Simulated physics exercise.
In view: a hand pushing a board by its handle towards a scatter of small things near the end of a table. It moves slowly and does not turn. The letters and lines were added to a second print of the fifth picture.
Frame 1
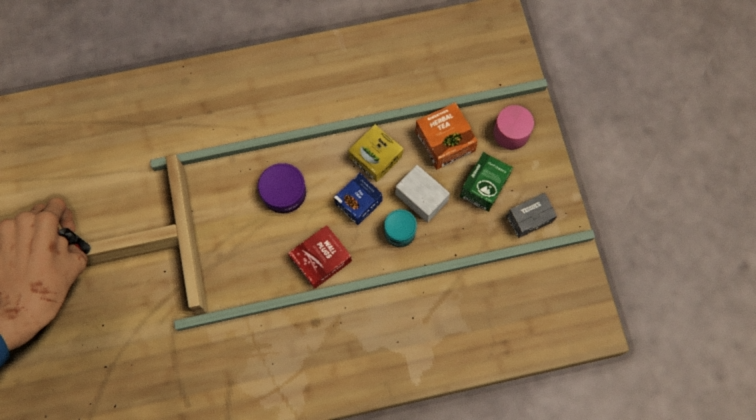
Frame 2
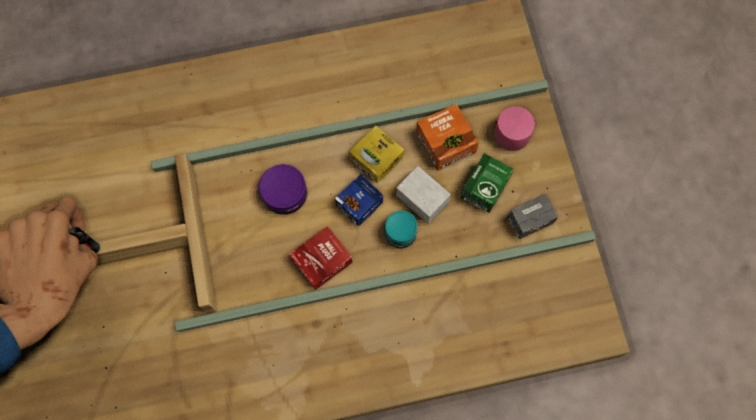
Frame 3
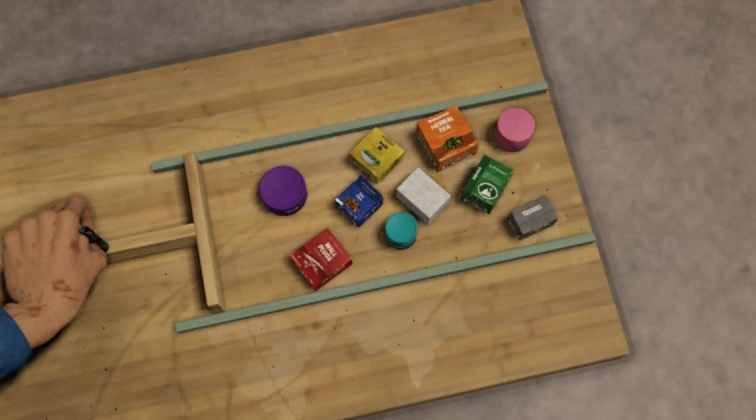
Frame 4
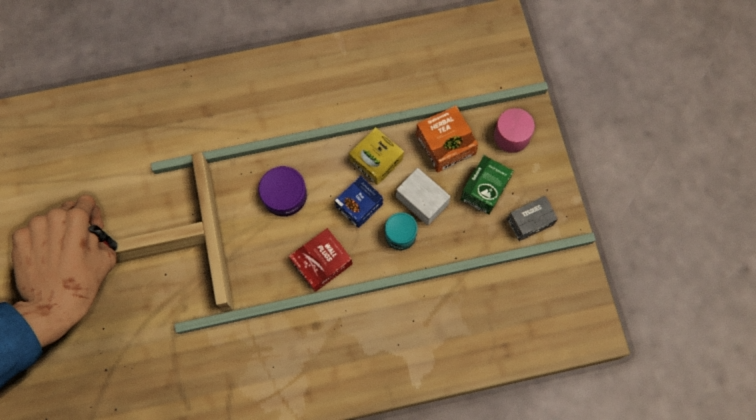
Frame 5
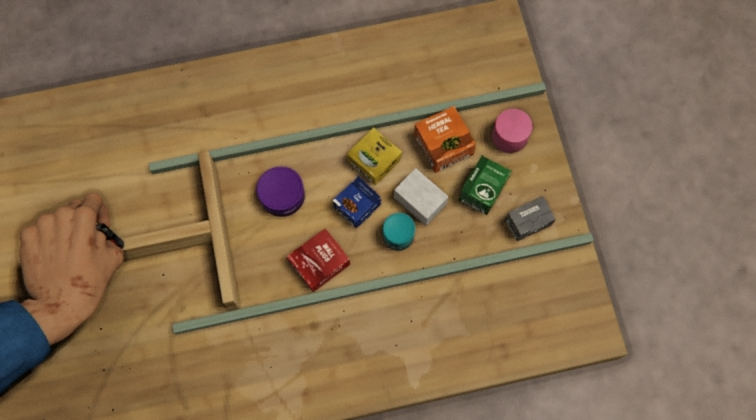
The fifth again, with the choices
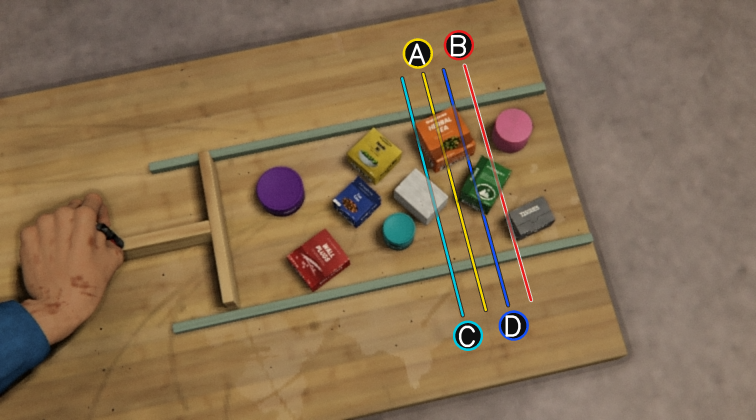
A hand slowly pushed a wooden T-shaped board a short way to the right between two pale green strips, while the colourful little boxes and round tubs ahead of it stayed untouched.
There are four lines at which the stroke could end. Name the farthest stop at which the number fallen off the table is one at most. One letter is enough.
At A, and not beyond.
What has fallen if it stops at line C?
It is the pink tin.
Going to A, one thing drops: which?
The pink tin goes over.
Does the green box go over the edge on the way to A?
By then, no.
On the marked copy, A at (453, 187); B at (496, 177); C at (431, 191); D at (474, 182).
Taking A. A third of the way, board (301, 206); red box (346, 262); purple jar (326, 183).
Two thirds of the way, board (385, 189); pink tin (528, 127); orange packet (486, 133).
When it is over, board (451, 175); pink tin over the edge; orange packet (549, 123); one fallen.
As for the rest, B drops four; C is within the limit but short; D drops three.
